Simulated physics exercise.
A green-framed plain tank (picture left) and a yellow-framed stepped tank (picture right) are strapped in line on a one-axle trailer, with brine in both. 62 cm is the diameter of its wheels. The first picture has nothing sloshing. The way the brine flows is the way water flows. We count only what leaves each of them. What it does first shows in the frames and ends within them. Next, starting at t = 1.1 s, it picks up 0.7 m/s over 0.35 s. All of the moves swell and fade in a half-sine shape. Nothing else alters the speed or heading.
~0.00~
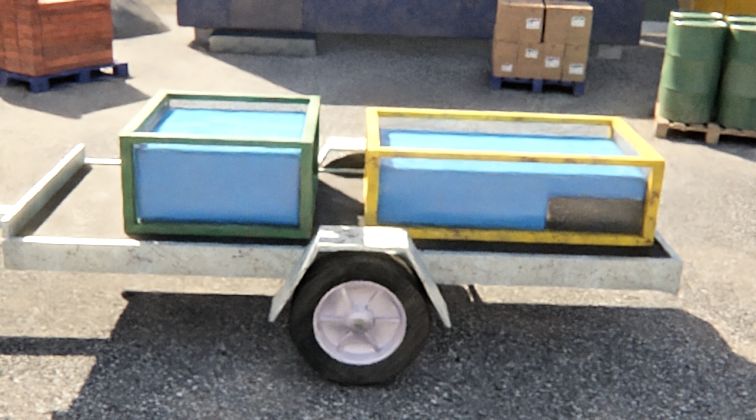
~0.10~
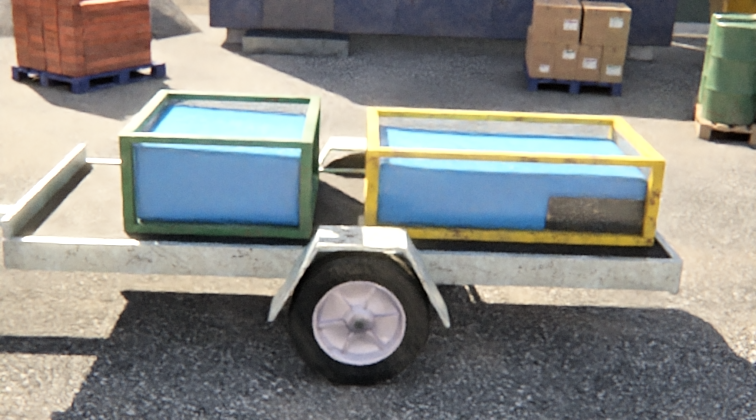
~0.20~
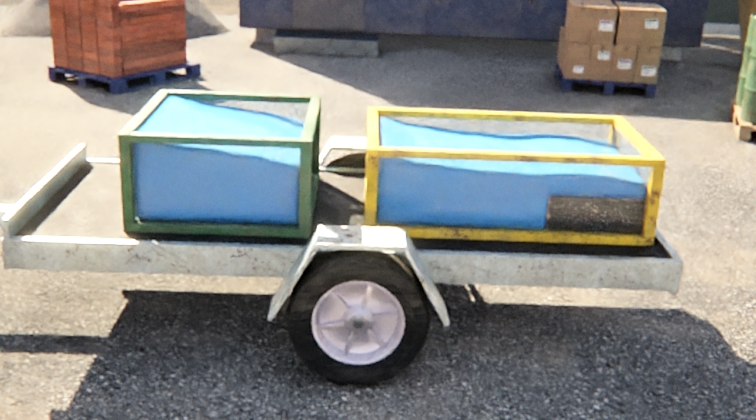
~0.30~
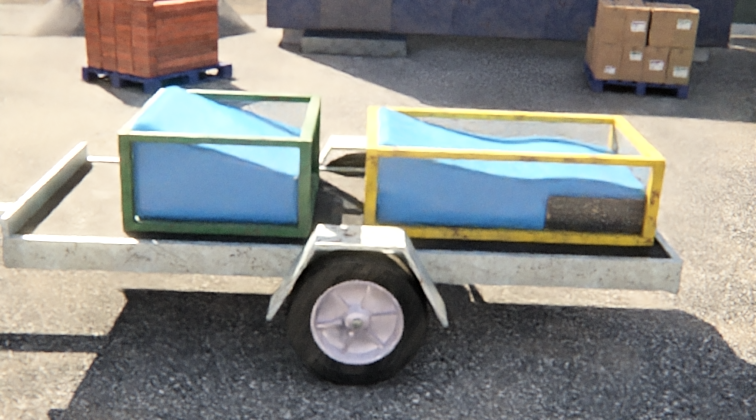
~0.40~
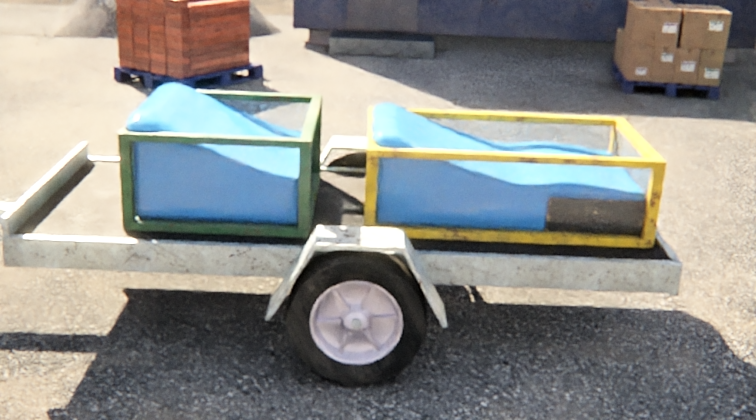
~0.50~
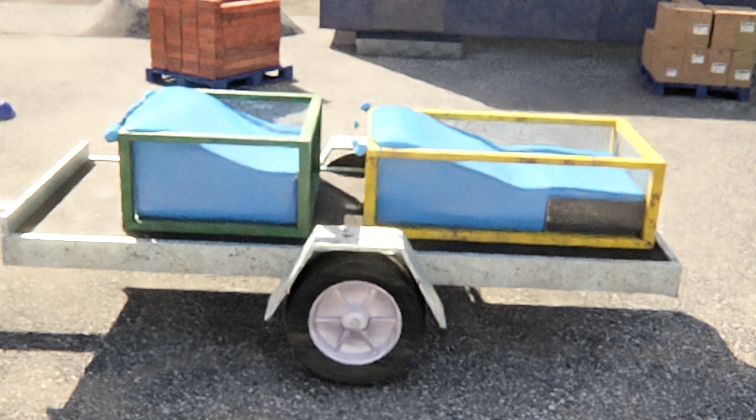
A trailer rolls left past stacked pallets, carrying blue liquid in a green-framed tank and a longer yellow-framed one with a dark block inside. The liquid starts nearly level, then climbs toward the left ends while dropping at the right, finally bulging above and lapping over the left rims.
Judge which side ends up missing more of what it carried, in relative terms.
Watch the right one - that's where more escapes for its size.
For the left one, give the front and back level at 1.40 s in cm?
At the front the surface is at 34 cm, while at the back it is at 34 cm.
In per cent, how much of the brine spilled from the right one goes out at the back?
Close to 70% of it goes that way.
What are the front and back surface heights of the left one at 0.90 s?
It reads roughly 26 cm up front and 46 cm at the back.
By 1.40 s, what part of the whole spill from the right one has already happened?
About 20 percent, give or take.
After 0.90 s the left one has lost 2 per cent, over the front (front 26 cm, back 47 cm); the right one has lost 2 per cent, over the front (front 28 cm, back 21 cm).
After 1.40 s the left one has lost 2 per cent, mostly over the front, some over the back (front 34 cm, back 35 cm); the right one has lost 2 per cent, over the front, a little elsewhere (front 18 cm, back 43 cm).
After 2.00 s the left one has lost 2 per cent, over the front and the back, a little elsewhere (front 34 cm, back 32 cm); the right one has lost 7 per cent, over the back, a little elsewhere (front 25 cm, back 33 cm).
After 4.43 s the left one has lost 3 per cent, over the front and the back, a little elsewhere; the right one has lost 8 per cent, over the back, a little elsewhere.
